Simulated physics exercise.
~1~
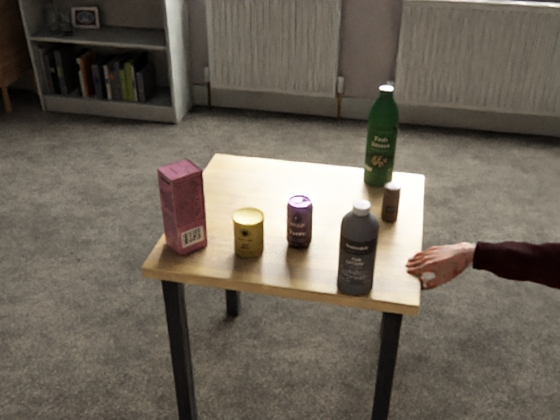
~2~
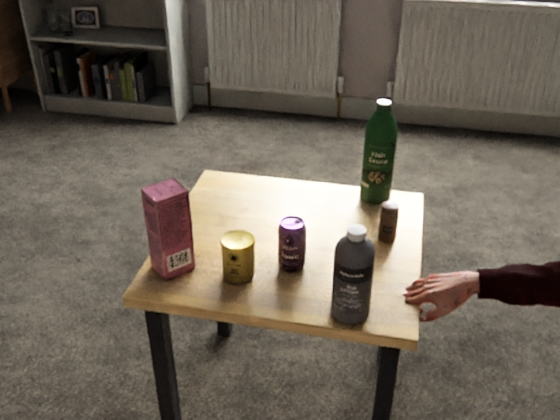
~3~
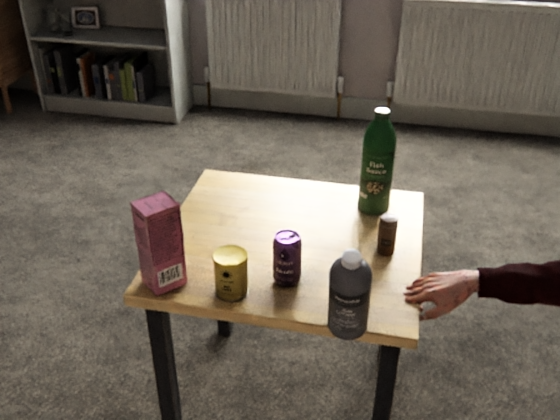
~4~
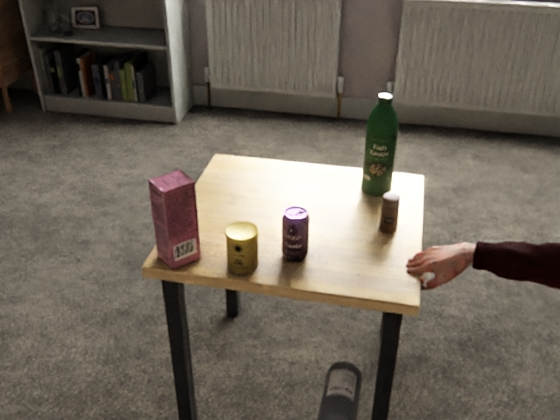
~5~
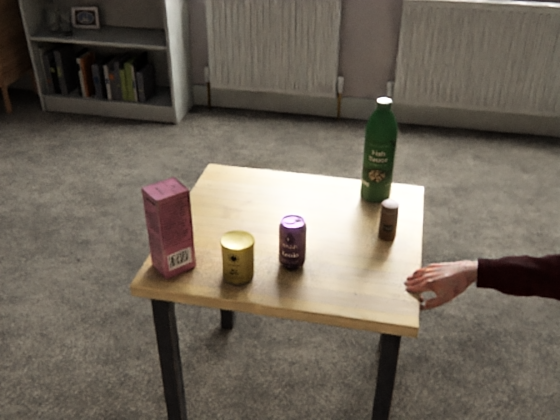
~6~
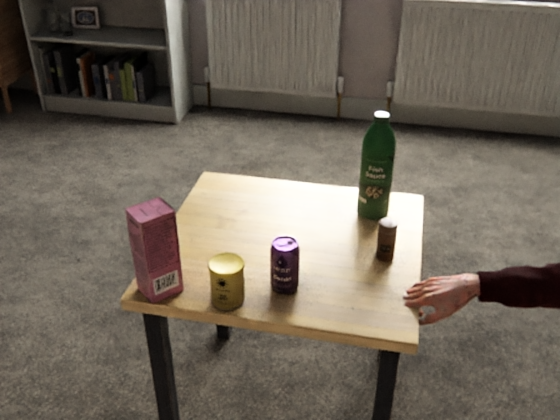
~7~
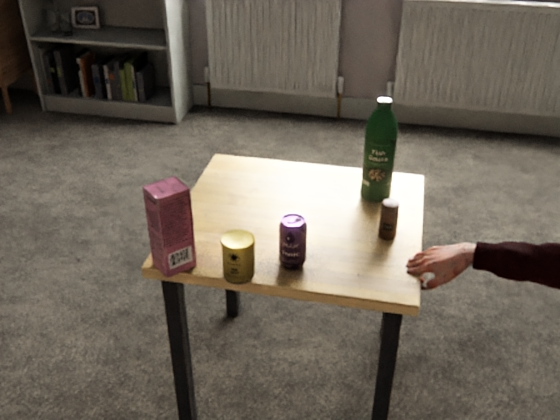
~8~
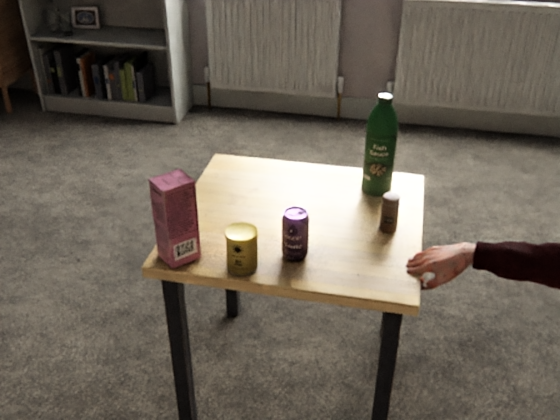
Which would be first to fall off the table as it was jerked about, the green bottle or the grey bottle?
The grey bottle went first, tipping over the front edge and dropping to the floor. The green bottle was still standing on the table at the end.
A hand held the edge of a small wooden table and jerked it forward and back several times, making the bottles, cans and carton slide toward the front until the grey bottle tipped off onto the floor, while the others stayed standing.
